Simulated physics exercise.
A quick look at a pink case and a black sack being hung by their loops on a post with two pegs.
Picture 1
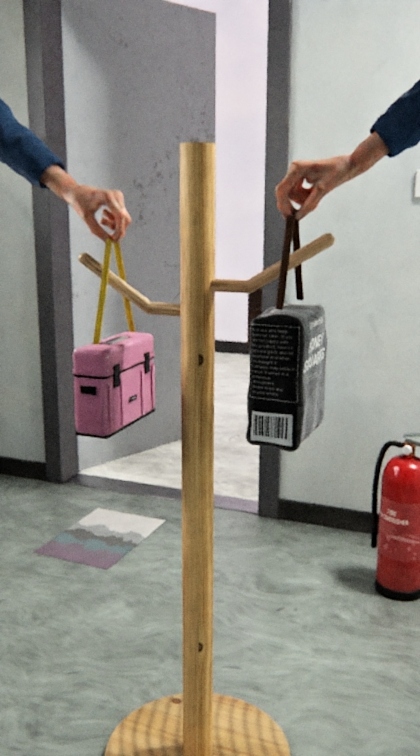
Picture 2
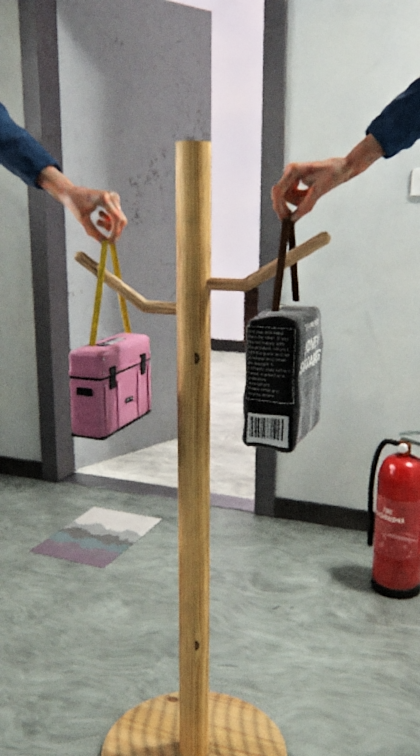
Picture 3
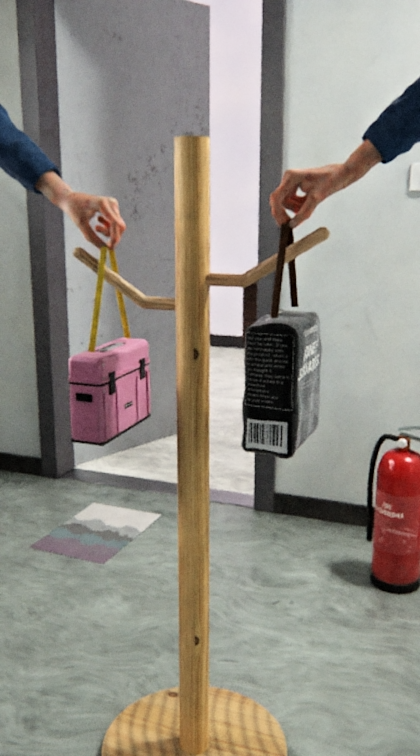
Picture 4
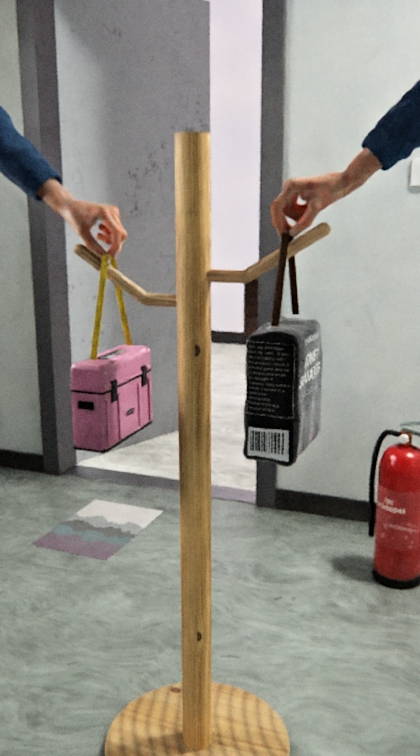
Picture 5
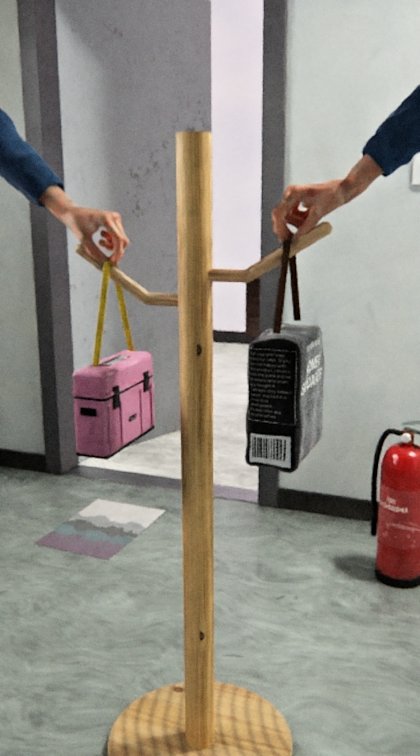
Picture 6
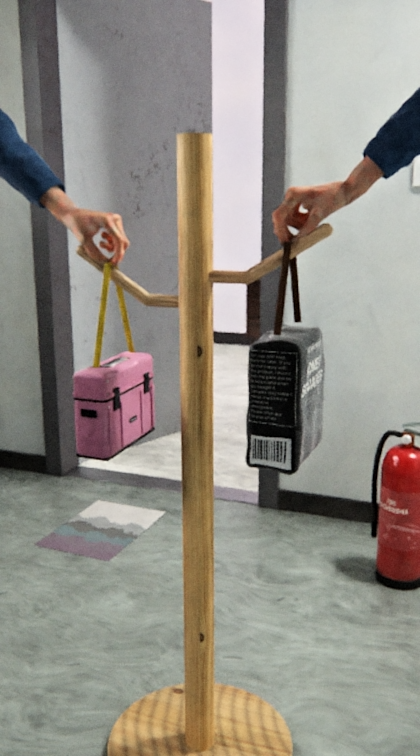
Two hands lower a pink case and a black sack slightly beside a wooden post's pegs.
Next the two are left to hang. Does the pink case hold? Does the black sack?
The pink case remains on its peg, the black sack stays hanging.
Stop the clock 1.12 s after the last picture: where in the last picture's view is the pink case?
Near (163, 435).
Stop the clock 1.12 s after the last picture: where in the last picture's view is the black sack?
Near (238, 419).
Then, 0.62 s on from there, pink case still up near (146, 432); black sack still up near (243, 420).
Then, 1.12 s on from there, pink case still up near (163, 435); black sack still up near (238, 419).
In the end, pink case still up near (140, 432); black sack still up near (251, 420). The pink case stays hanging and the black sack holds on.
